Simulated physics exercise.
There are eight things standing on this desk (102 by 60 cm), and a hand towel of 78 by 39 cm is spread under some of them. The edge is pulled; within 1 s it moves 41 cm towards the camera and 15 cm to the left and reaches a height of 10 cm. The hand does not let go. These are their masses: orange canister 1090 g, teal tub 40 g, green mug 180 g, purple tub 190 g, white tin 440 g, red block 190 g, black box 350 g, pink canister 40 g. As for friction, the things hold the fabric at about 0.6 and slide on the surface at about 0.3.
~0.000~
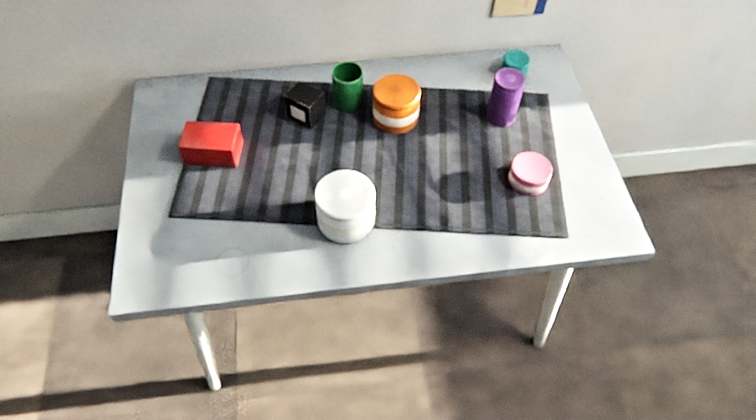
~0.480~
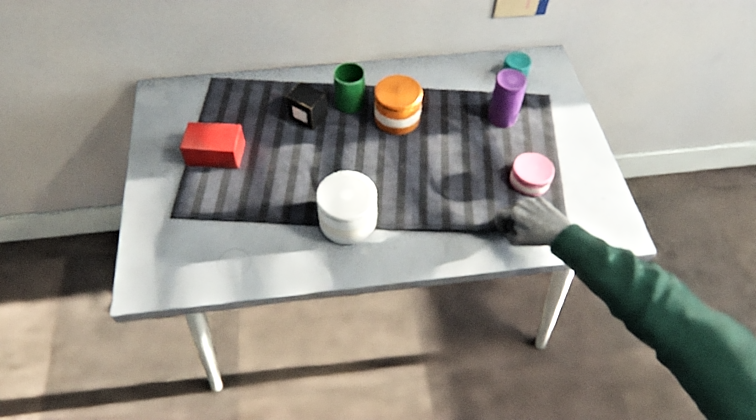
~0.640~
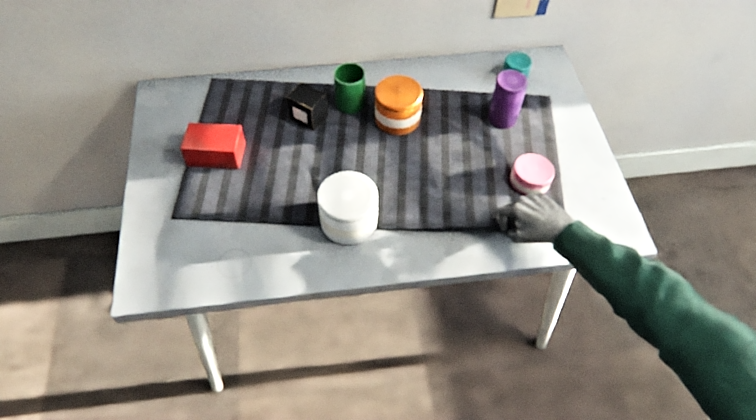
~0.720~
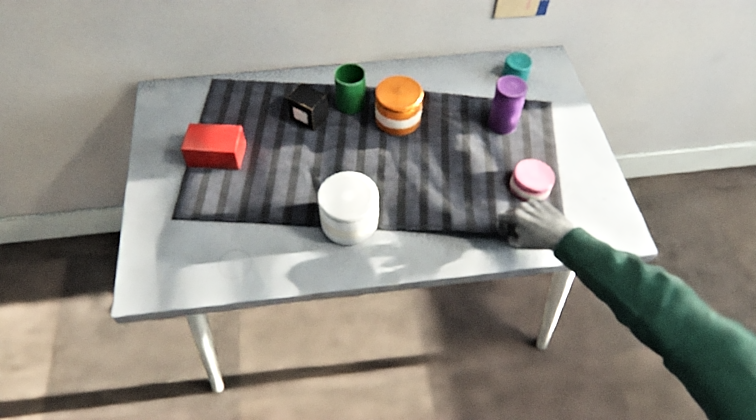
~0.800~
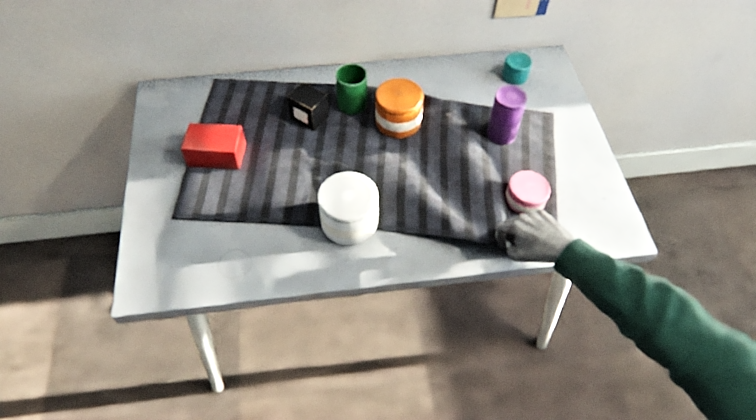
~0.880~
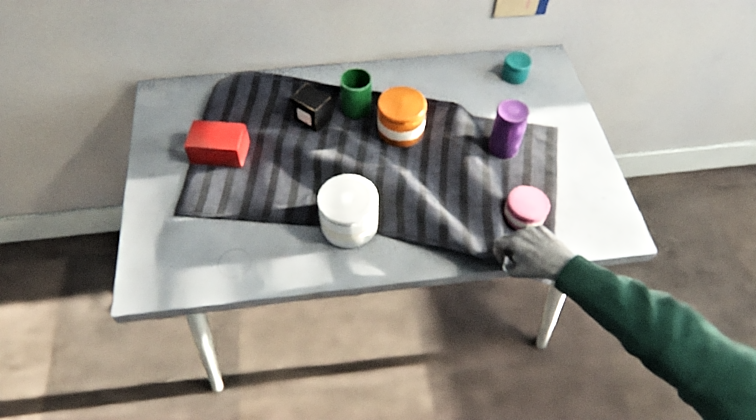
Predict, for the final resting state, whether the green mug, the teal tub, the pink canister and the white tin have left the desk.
One by one: Green mug: Gone. Teal tub: Still there. Pink canister: Gone. White tin: Gone.
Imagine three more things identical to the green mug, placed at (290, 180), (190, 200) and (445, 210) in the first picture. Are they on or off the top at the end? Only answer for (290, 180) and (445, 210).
Result, in order: Off the top at the end; off the top at the end.
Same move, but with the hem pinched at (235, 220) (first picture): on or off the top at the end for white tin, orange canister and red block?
Log - white tin: Off the top; orange canister: Still on top; red block: Off the top.
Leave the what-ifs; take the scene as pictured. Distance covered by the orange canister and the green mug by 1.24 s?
I'd put the orange canister at some 25 centimetres and the green mug at some 25 centimetres.
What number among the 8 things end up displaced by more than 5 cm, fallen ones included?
7 of them.
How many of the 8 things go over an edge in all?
Count recorded: 6.
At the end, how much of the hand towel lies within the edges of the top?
About 10 per cent.
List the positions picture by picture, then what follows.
The first frame shows shows, green mug (347, 72); teal tub (517, 58); pink canister (532, 167); white tin (345, 193); hand towel corners (169, 217) (210, 77) (548, 94) (568, 238).
The second frame shows shows, hand towel corners (171, 218) (211, 78); grip (505, 231).
The third frame shows shows, hand towel corners (172, 218) (212, 79); grip (506, 228).
The fourth frame shows shows, pink canister (534, 174); purple tub (512, 86); hand towel corners (172, 219) (213, 79); grip (506, 234).
The fifth frame shows shows, orange canister (400, 94); pink canister (530, 186); purple tub (512, 96); hand towel corners (172, 219) (215, 79); grip (505, 245).
The sixth frame shows shows, green mug (356, 79); teal tub (519, 60); pink canister (529, 202); white tin (348, 197); hand towel corners (174, 215) (224, 79) (558, 128); grip (503, 261).
By 1.1 s, 90 % of the hand towel is still over the top; pink canister 21 cm off its start, green mug 12 cm off its start, white tin 8 cm off its start.
By 1.2 s, 70 % of the hand towel is still over the top; pink canister on its side, 34 cm off its start, green mug 24 cm off its start, white tin 17 cm off its start.
By 1.4 s, 50 % of the hand towel is still over the top; pink canister over the edge, green mug 36 cm off its start at (438, 194), white tin over the edge.
By 1.6 s, 40 % of the hand towel is still over the top; pink canister over the edge, green mug 44 cm off its start, white tin over the edge.
By 3.2 s, 10 % of the hand towel is still over the top; green mug over the edge, pink canister over the edge, white tin over the edge, teal tub 0 cm off its start at (519, 60).
